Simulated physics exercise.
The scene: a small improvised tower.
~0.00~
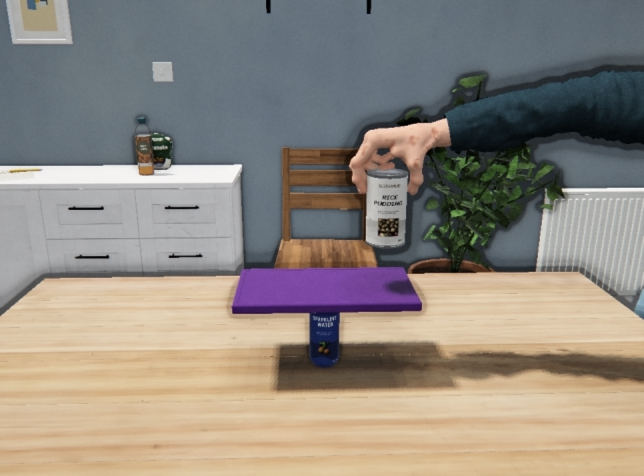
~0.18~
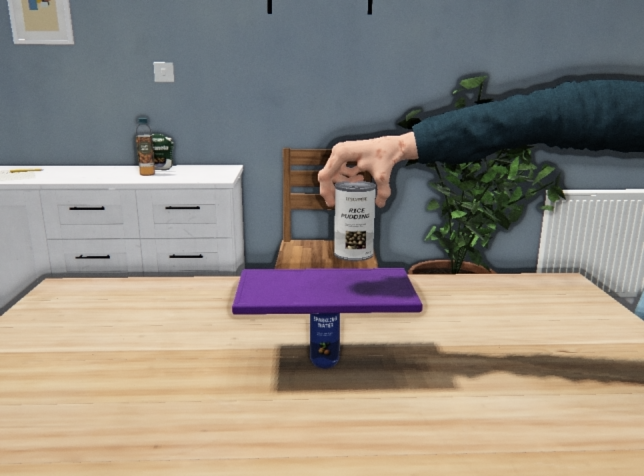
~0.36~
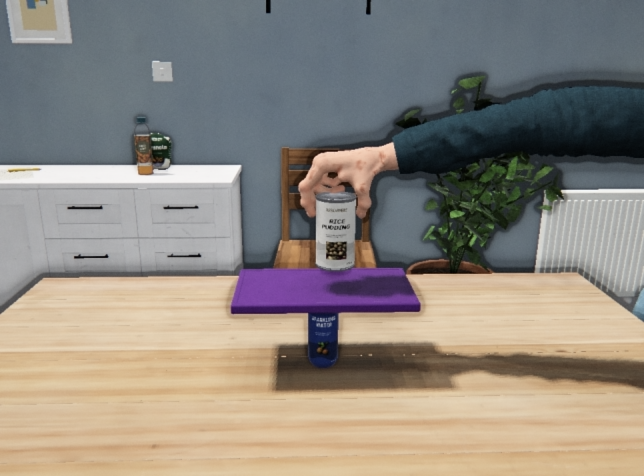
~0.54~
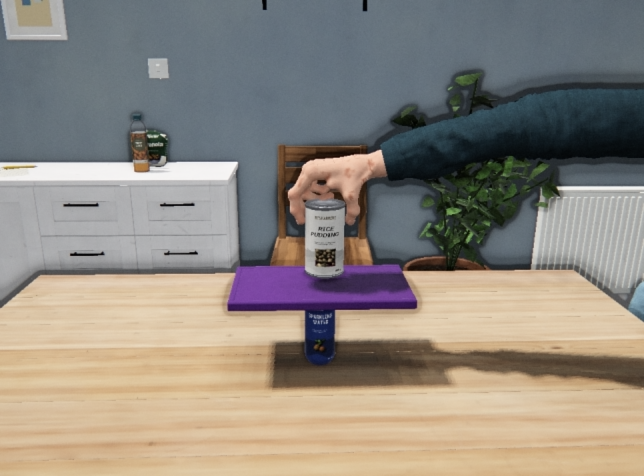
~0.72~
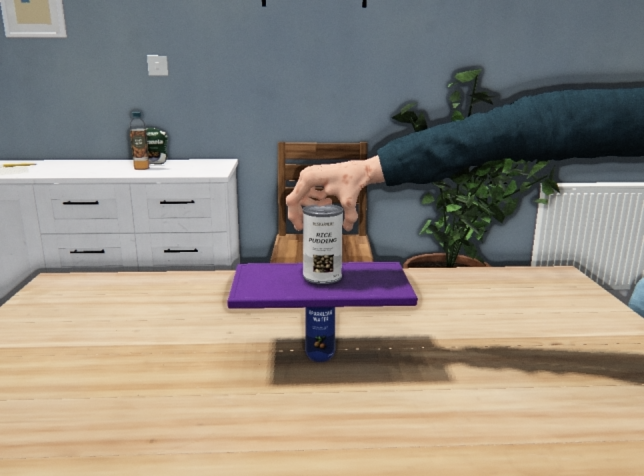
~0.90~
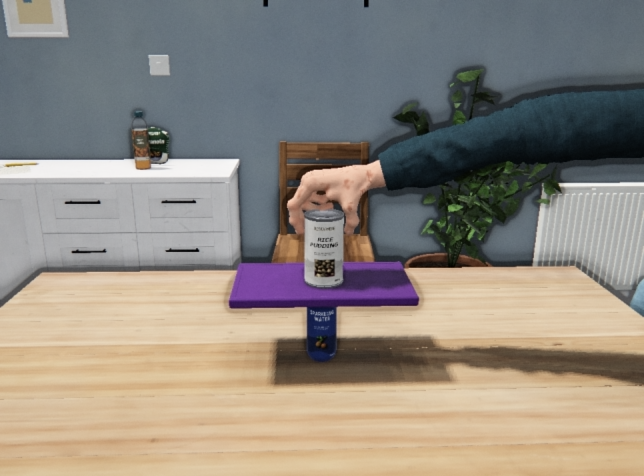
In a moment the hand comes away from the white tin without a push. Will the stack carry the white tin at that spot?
As it turns out, it holds.
After 1.20 s, no change.
After 1.60 s, white tin resting near (324, 249).
In the end (2.0 s), all 3 unmoved. At the end, from the last picture's camera, white tin near (324, 249). The stack stays up.
